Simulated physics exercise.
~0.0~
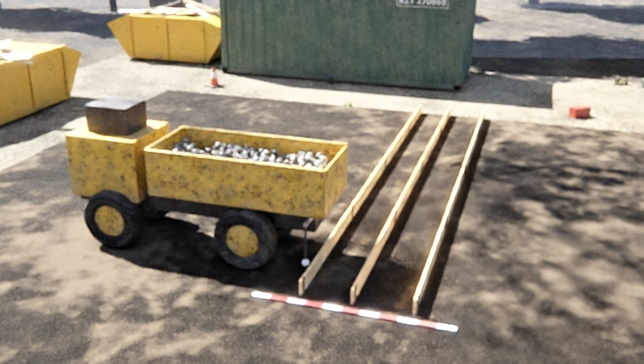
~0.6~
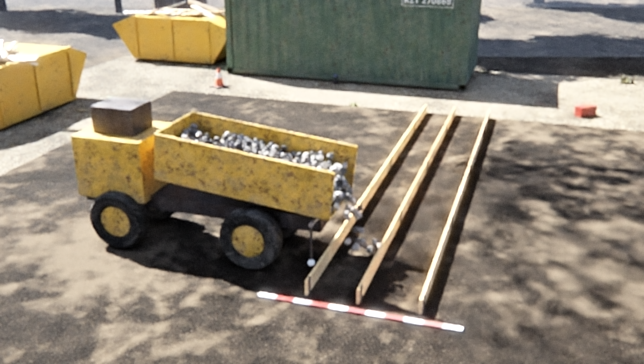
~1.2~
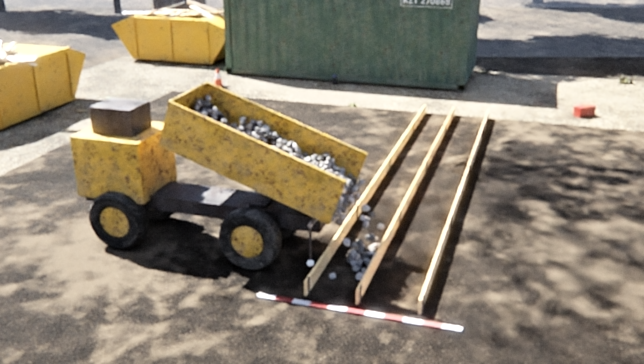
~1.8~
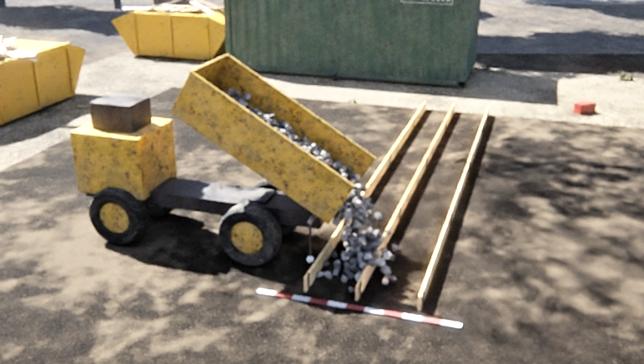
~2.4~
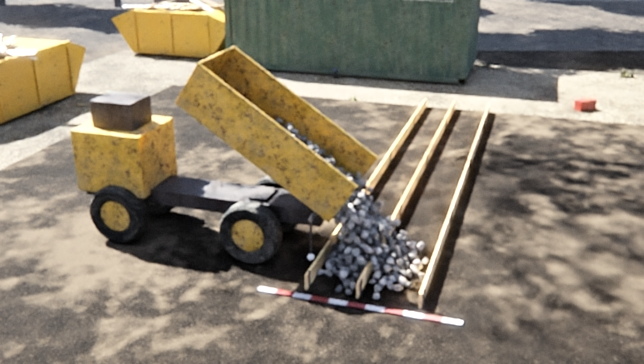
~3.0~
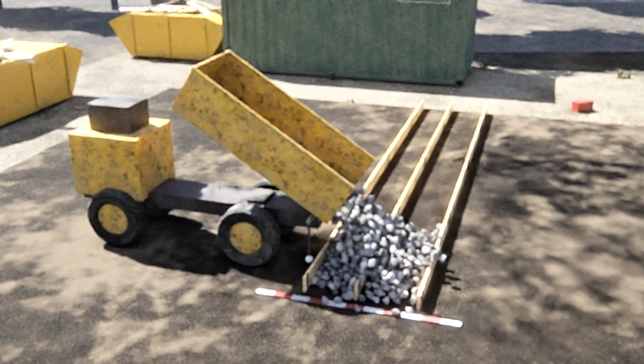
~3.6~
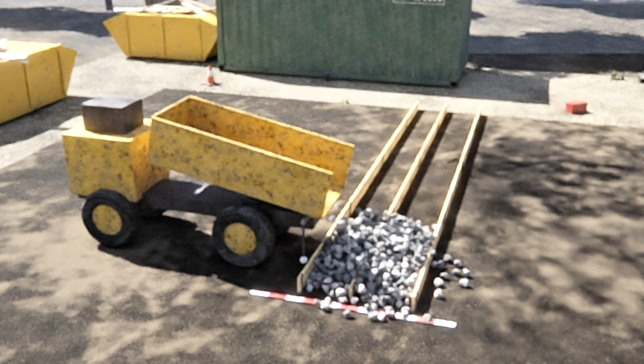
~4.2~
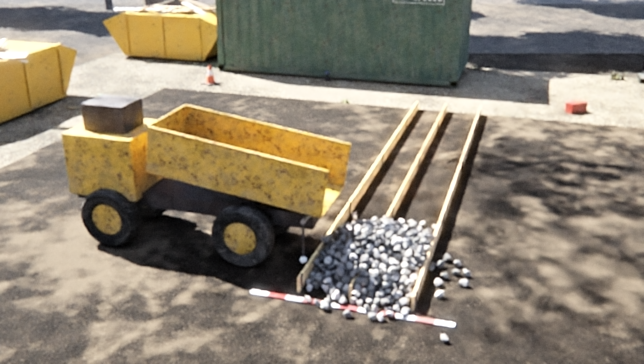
Yellow tipper truck raising its body and pouring grey stones across wooden boards, then lowering it empty beside the spread heap.
